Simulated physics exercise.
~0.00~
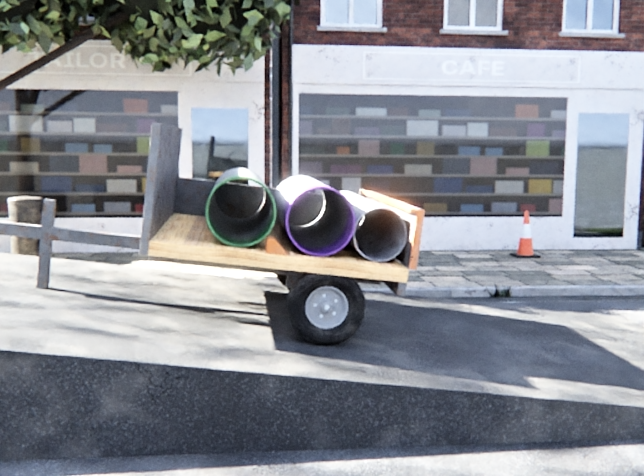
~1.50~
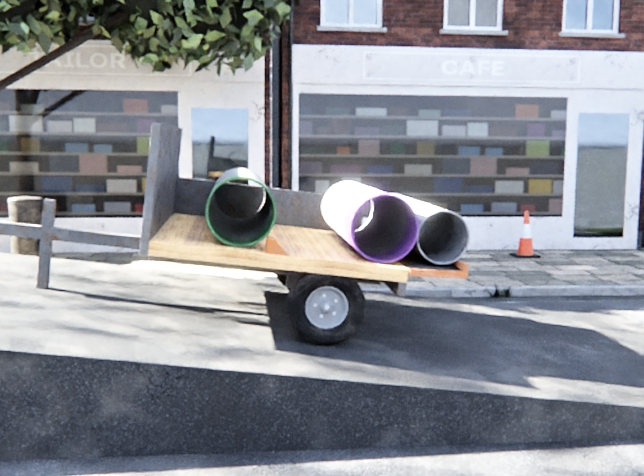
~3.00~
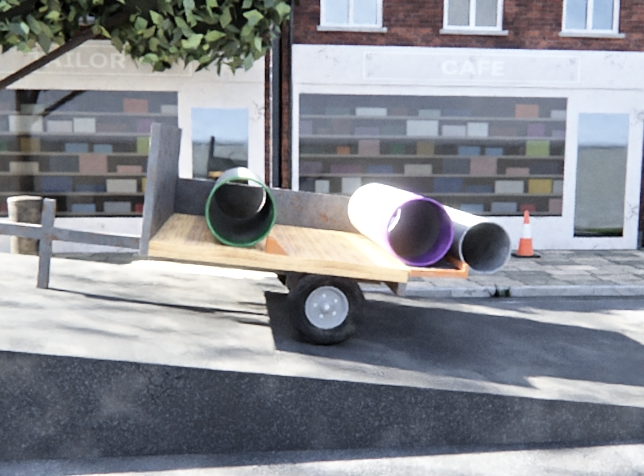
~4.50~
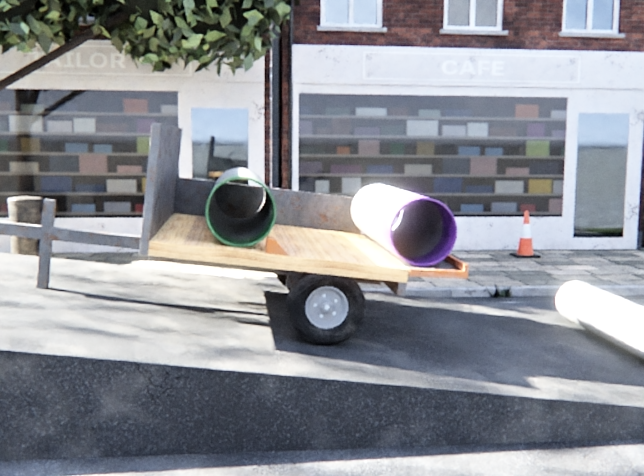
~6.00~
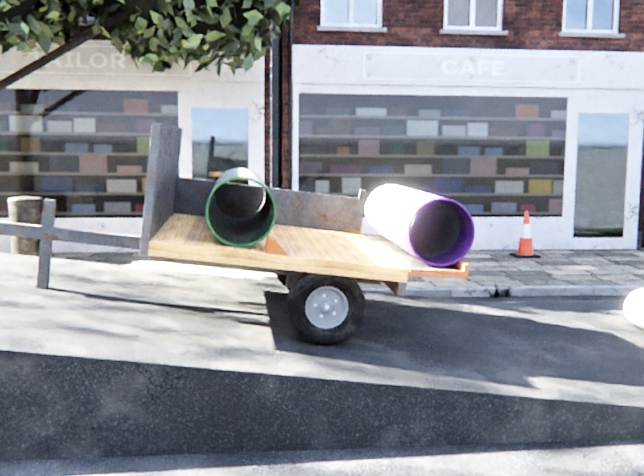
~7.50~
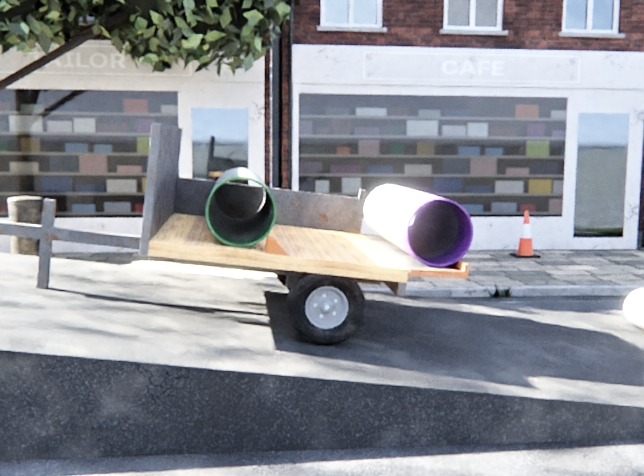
We see a trailer on a sloping street as its tailgate drops and two of three pipes roll right; the unmarked grey one leaves the trailer for the road, while the purple one stops on the lowered gate and the green one stays on the bed.
